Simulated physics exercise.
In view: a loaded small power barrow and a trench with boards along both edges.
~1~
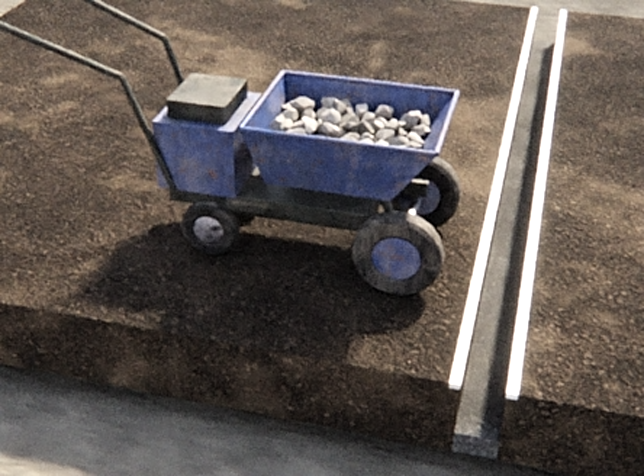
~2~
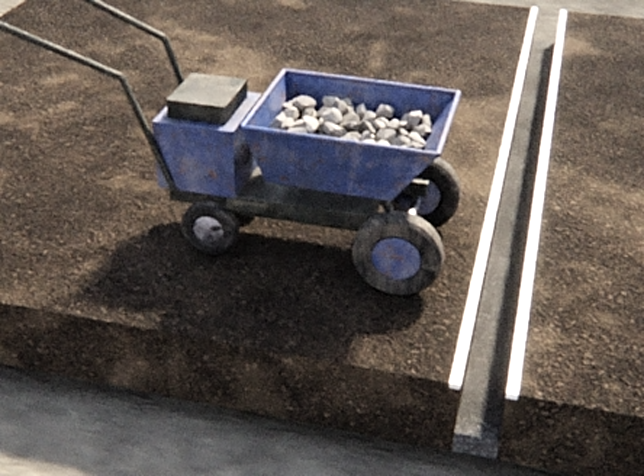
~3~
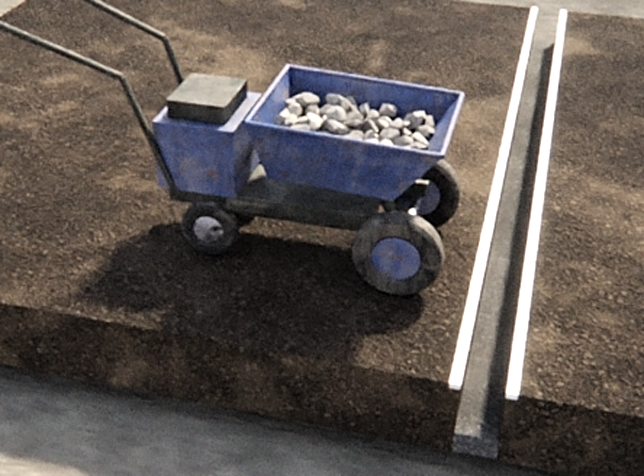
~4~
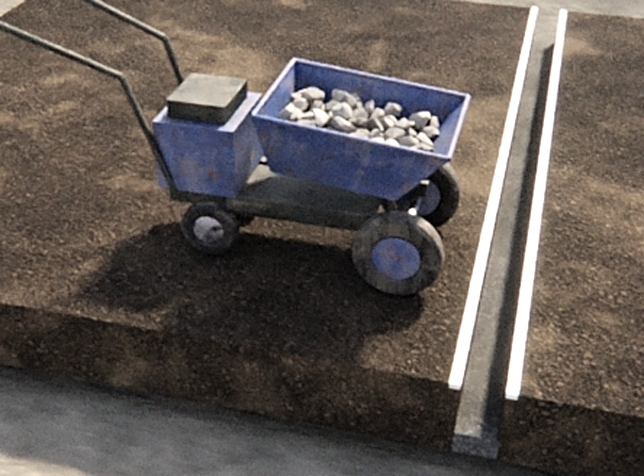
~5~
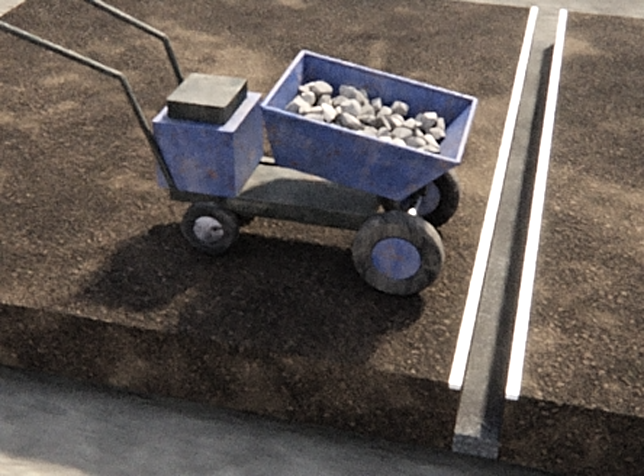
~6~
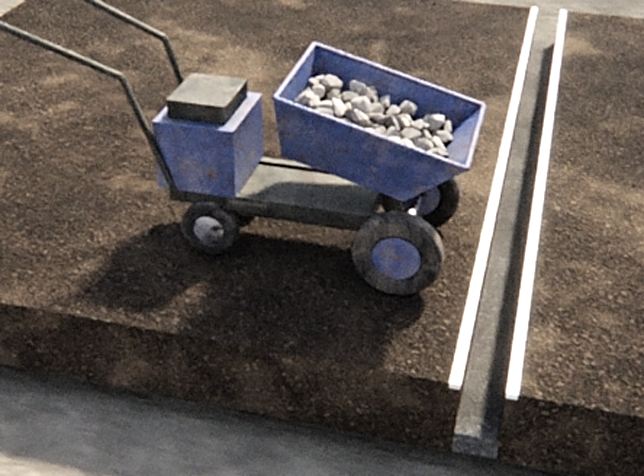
On dark bare ground beside a narrow board-edged trench, a blue barrow's skip of broken stones tilting gradually toward the right.
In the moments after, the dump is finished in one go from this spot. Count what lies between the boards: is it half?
It catches only the smaller part.
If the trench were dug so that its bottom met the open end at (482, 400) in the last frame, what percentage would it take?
Some 10 per cent.
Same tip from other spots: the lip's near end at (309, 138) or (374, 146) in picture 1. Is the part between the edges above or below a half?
First less than half, then more than half.
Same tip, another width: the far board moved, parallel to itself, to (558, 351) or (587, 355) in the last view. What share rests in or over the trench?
About 70 and 90 per cent.
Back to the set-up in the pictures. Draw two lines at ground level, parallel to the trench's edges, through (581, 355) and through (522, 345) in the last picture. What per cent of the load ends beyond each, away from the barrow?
Near 30 % and 80 %.
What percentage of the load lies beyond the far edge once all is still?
Some 80 per cent.
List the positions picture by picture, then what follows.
Lip of the skip at (436, 154), level; top of the load at (334, 122), broken stones; first edge of the trench at (465, 335); far edge at (519, 344), the trench under half as wide as the skip, and about as deep as wide, in the first frame.
Lip of the skip at (438, 155), level; top of the load at (324, 127), in the second frame.
Lip of the skip at (442, 157), tipped barely; top of the load at (327, 125), in the third frame.
Lip of the skip at (448, 159), tipped a little; top of the load at (332, 121), in the fourth frame.
Lip of the skip at (457, 164), tipped a little; top of the load at (316, 117), in the fifth frame.
Lip of the skip at (466, 169), tipped a little; top of the load at (326, 111); first edge of the trench at (465, 335); far edge at (519, 344), in the sixth frame.
Soon, skip tipped steeply; all in the skip.
A while on, skip tipped right over; nearly all in the skip; a stray few beyond it; a stray few falling.
Towards the end, skip tipped right over; about a quarter in the skip; most beyond it.
Finally, skip tipped right over; a small part in the skip; a small part in or heaped over the trench; most beyond it.
